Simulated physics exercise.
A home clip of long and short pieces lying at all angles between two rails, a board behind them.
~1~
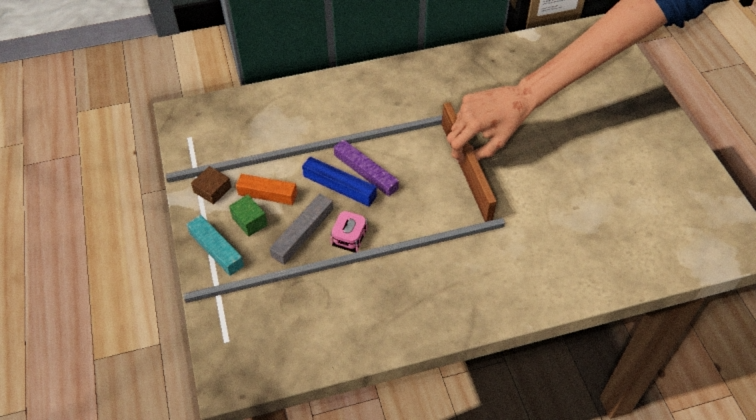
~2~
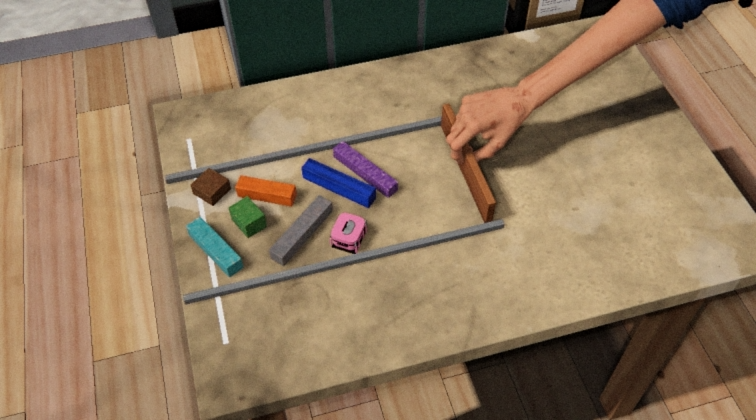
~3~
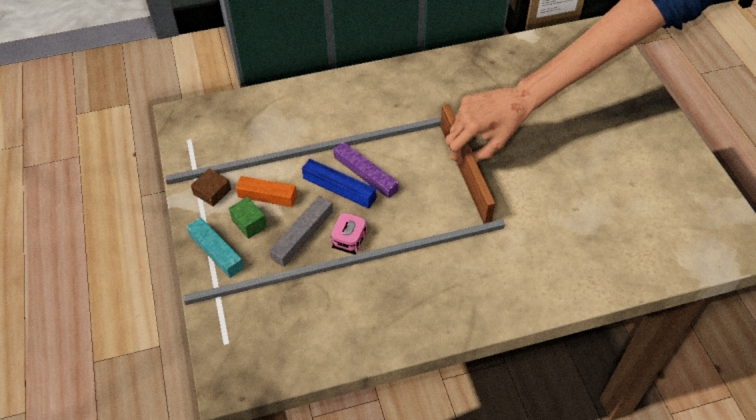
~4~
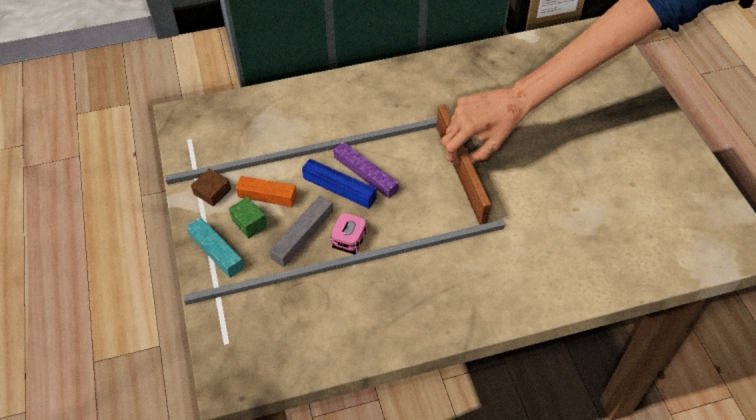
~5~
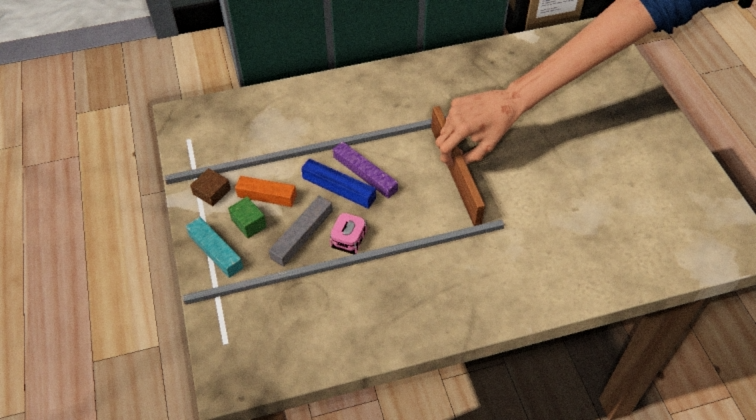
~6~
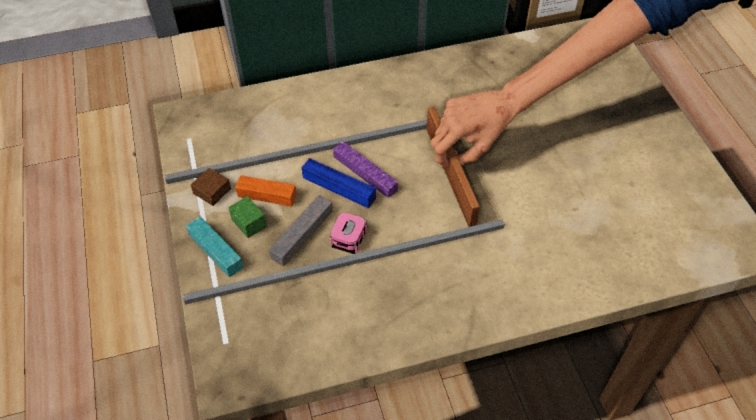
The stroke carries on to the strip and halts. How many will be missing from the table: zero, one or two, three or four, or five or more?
The number that fall off is five or more.
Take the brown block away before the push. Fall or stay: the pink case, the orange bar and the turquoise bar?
The pink case holds on; the orange bar comes down; the turquoise bar falls.
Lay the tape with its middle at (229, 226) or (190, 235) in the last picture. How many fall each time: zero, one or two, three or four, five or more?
One after another: Three or four; five or over.
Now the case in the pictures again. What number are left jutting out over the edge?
The number is 0.
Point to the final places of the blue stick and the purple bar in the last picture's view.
First (180, 223), then (193, 205).
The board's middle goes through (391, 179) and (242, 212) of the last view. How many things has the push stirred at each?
1 and 8.
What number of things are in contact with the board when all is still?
The number is 2.
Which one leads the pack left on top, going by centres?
The blue stick ends nearest.
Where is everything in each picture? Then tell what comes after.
The first frame shows turquoise bar (215, 245); brown block (211, 185); green block (248, 216); board (467, 161); tape (206, 230).
The second frame shows brown block (211, 187); board (467, 162).
The third frame shows green block (248, 218); pink case (349, 234).
The fourth frame shows turquoise bar (215, 247); blue stick (339, 183).
The fifth frame shows brown block (211, 187); orange bar (266, 191).
The sixth frame shows turquoise bar (215, 246); brown block (211, 187); green block (248, 217); board (452, 166); tape (206, 231).
A little later, none off yet; turquoise bar at rest near (215, 246); brown block at rest near (211, 187); green block at rest near (248, 217).
Next, none off yet; turquoise bar at rest near (215, 246); brown block shifted about its own width near (182, 191); green block shifted about its own width near (228, 219).
When it is over, the number that fall off is five or more; down, grey bar, orange bar, green block, brown block and turquoise bar.
